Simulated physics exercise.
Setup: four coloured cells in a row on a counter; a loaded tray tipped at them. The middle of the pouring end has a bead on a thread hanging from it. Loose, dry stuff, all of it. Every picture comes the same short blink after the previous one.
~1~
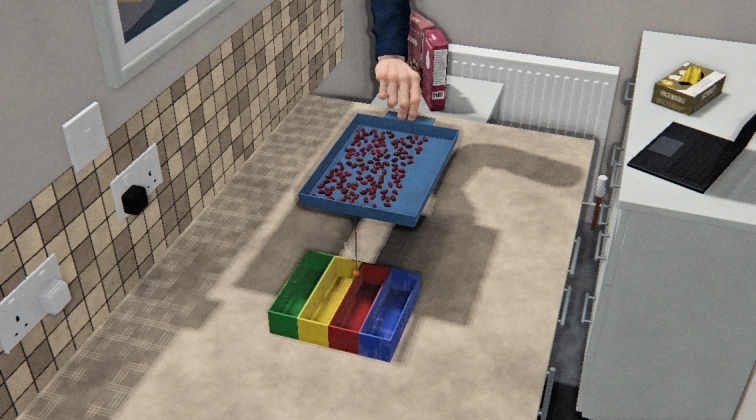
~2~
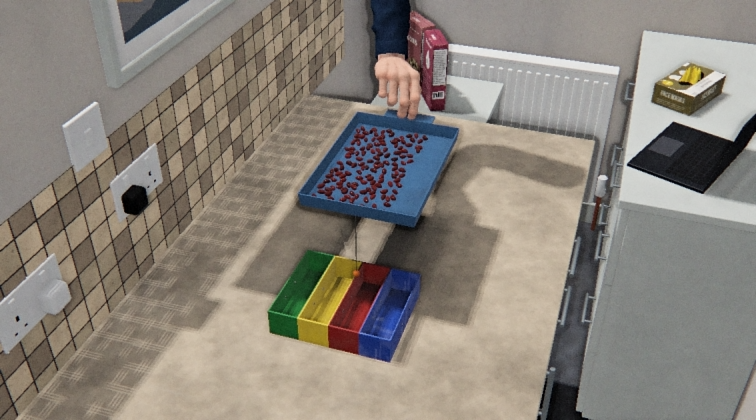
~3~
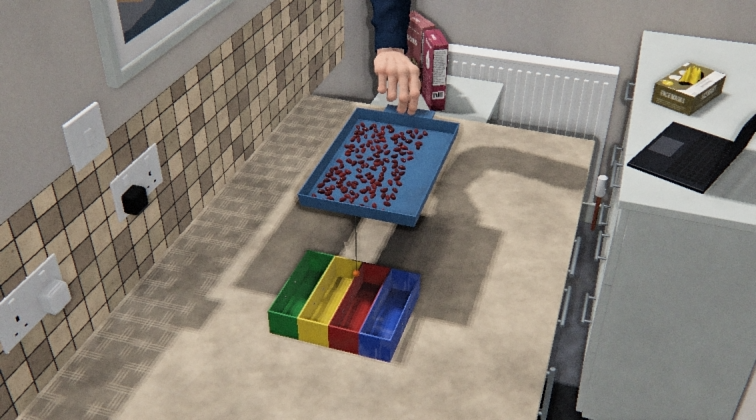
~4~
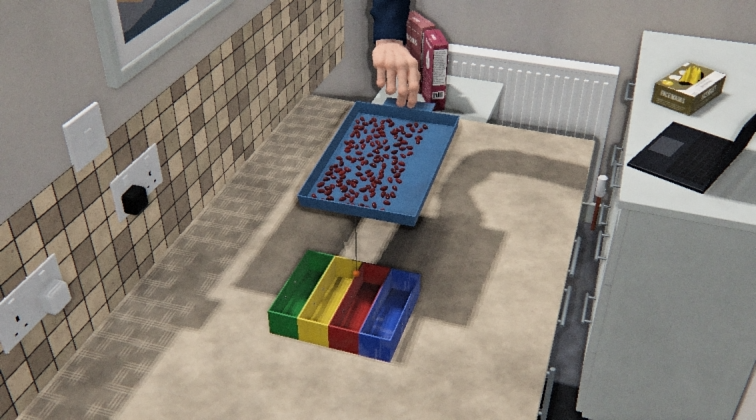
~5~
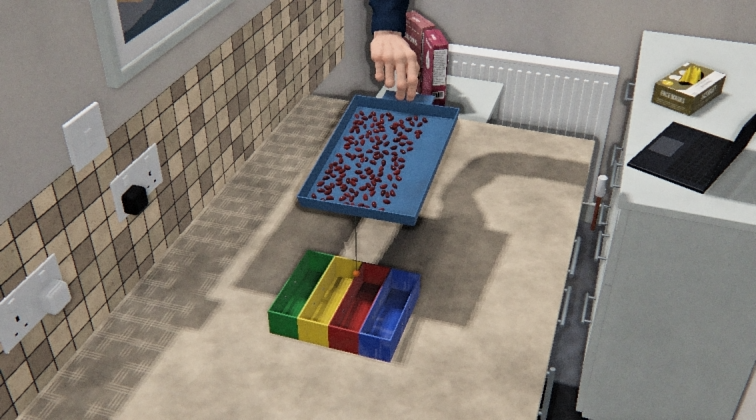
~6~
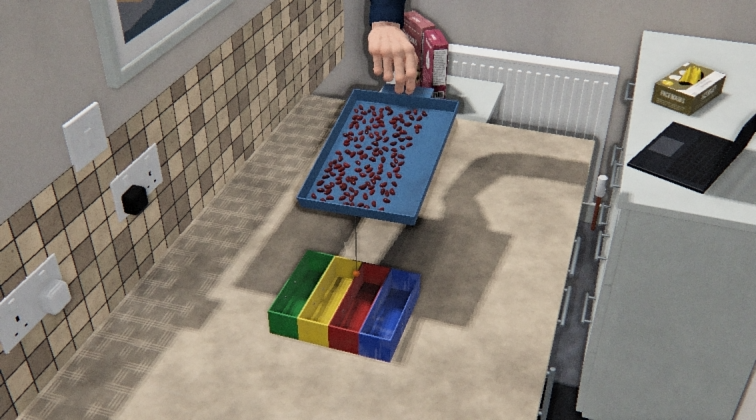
A blue tray of kidney beans, gripped by a hand at its far edge, starts nearly level above a counter, near green, yellow, red and blue cells. The hand slowly raises the far edge, tipping the tray slightly toward its near left corner, while the beans shift little and the cells stay still.
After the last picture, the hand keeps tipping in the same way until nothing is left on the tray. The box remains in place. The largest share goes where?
To the green cell.
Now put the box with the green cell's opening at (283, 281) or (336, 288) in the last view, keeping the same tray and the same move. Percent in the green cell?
The first try gives 30 per cent, the second 30 per cent.
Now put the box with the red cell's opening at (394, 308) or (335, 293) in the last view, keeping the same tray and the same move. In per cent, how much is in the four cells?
About 40 per cent, then about 100 per cent.
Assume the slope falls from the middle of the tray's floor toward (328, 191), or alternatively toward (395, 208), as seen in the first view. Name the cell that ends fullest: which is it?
Try 1 - green; try 2 - the blue one.
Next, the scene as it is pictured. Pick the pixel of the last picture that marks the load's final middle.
I'd put the middle somewhere around (306, 317).
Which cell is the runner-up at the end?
Second place goes to yellow.
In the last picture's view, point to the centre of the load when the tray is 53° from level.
The middle of the load sits near (339, 181).
Soon after the last picture, tray tipped steeply; all on the tray.
A little later, tray tipped right over; nearly all on the tray; a stray few in the green cell; a stray few in the yellow cell.
Later still, tray tipped past a quarter turn; about half in the green cell; about a quarter in the yellow cell; a small part in the red cell; a stray few in the blue cell; a stray few falling or outside the box.
At rest, tray tipped past a quarter turn; about half in the green cell; about a quarter in the yellow cell; a small part in the red cell; a stray few in the blue cell; a stray few outside the box.
